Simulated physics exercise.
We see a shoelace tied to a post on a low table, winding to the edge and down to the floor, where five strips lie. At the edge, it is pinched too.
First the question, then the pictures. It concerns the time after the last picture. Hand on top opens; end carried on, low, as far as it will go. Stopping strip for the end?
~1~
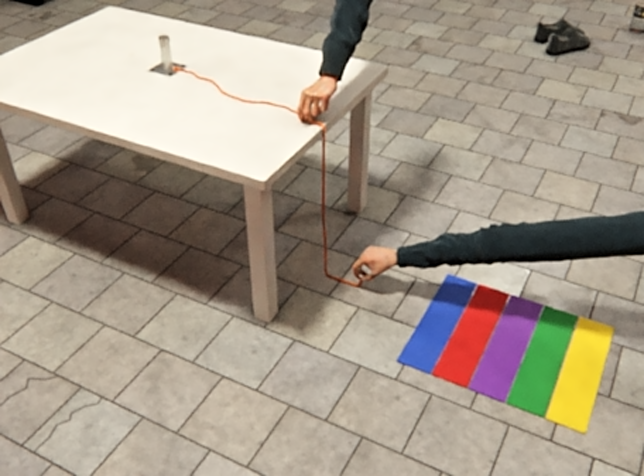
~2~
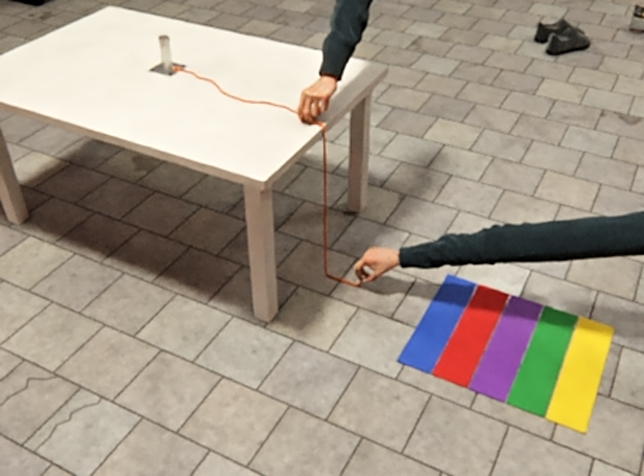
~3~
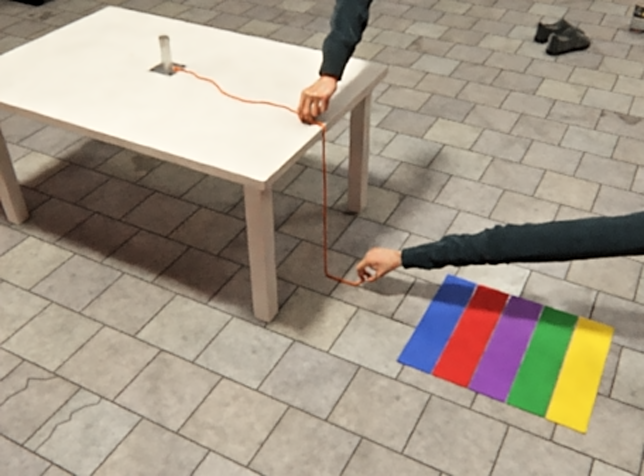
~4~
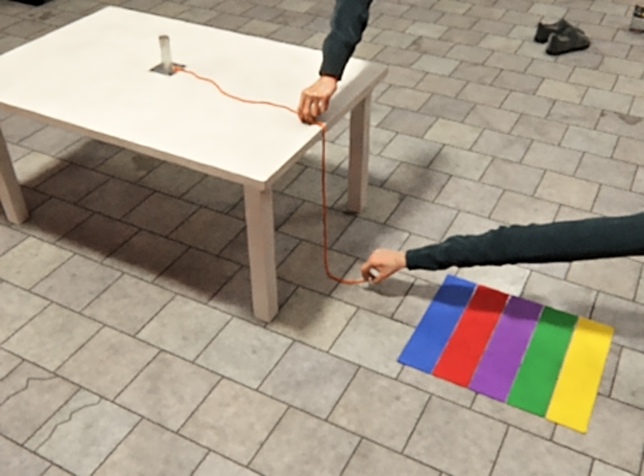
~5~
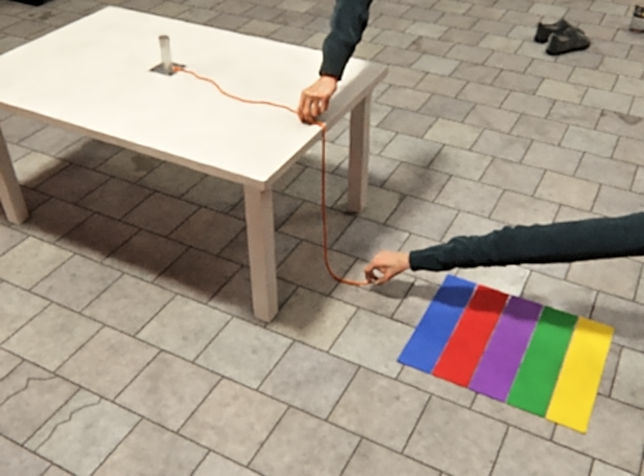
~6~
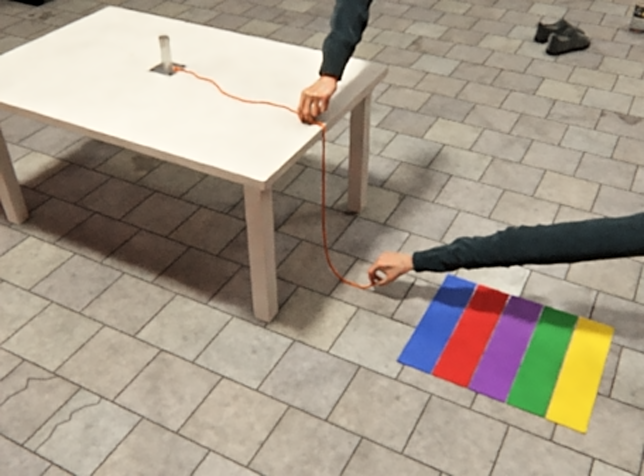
Red.
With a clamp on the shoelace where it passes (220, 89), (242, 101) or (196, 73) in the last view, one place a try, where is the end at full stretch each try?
Near (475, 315), (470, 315) and (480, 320).
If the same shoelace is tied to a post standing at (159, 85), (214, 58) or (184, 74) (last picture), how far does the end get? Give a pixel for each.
Try by try: (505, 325), (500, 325) and (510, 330).
A little later, end near (428, 301); over blue.
Next, end near (461, 312); over red.
When it is tight, end near (480, 318); over red. It gets as far as the red strip.
